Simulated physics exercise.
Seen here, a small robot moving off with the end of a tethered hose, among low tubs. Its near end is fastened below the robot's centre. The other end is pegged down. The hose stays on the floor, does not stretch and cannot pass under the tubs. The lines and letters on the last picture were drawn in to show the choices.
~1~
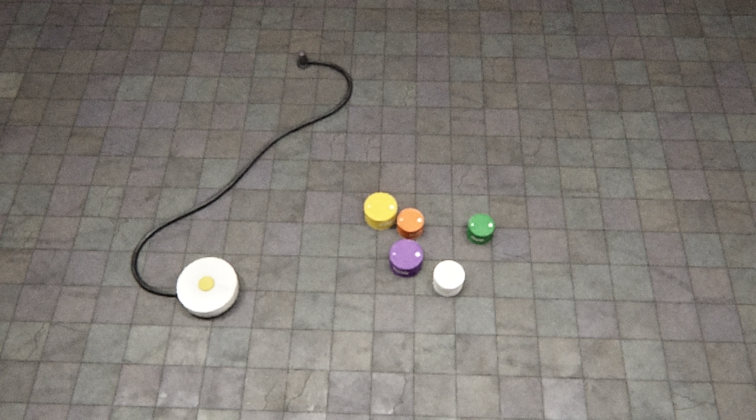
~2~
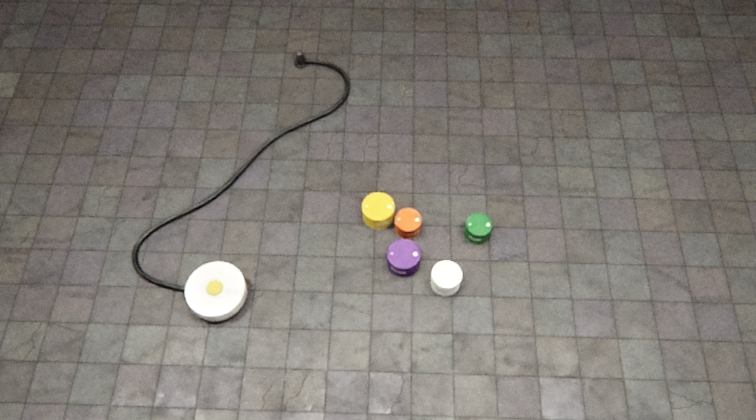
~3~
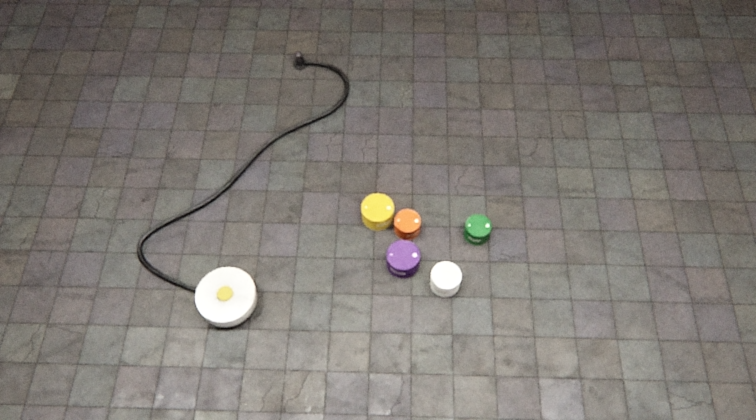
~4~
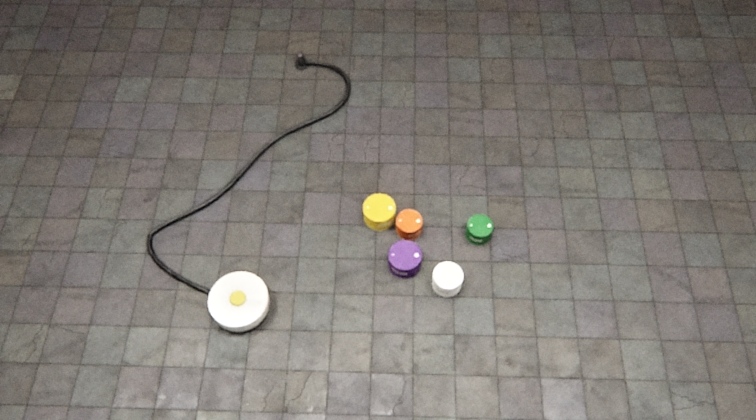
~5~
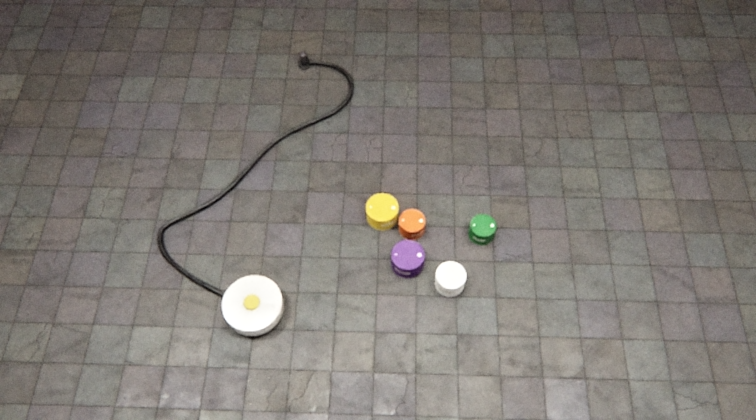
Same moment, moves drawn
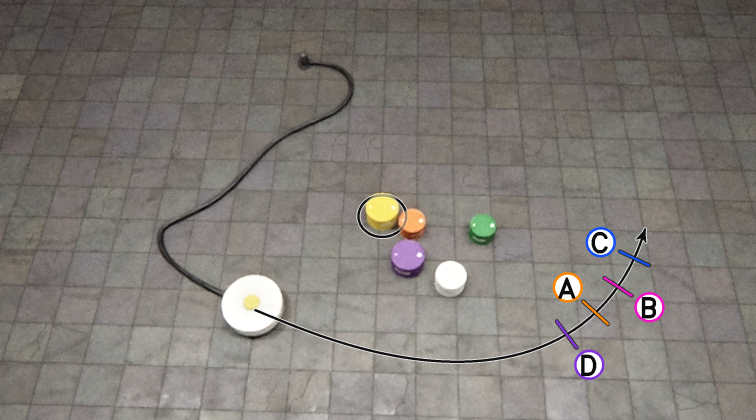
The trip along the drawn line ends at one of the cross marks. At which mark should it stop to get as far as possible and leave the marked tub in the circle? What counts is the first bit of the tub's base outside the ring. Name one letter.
As far as tick B.
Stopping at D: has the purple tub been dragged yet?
No.
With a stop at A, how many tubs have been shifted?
The count is none.
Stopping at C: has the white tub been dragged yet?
Yes.
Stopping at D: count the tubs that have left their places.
By then, none.
On the marked copy, A at (596, 313); B at (618, 287); C at (634, 258); D at (567, 334); the ring at (382, 216); the route from (255, 310) via (494, 359) to (645, 229).
Following B. Soon after the start, robot (386, 351); yellow tub (382, 212).
Later, robot (532, 347); yellow tub (382, 212).
In the end, robot (621, 282); purple tub (425, 246); white tub (459, 253); yellow tub (385, 211); the yellow tub is still in its ring.
As for the rest, A is safe but short; C drags the ringed tub to (400, 198); D is safe but short.
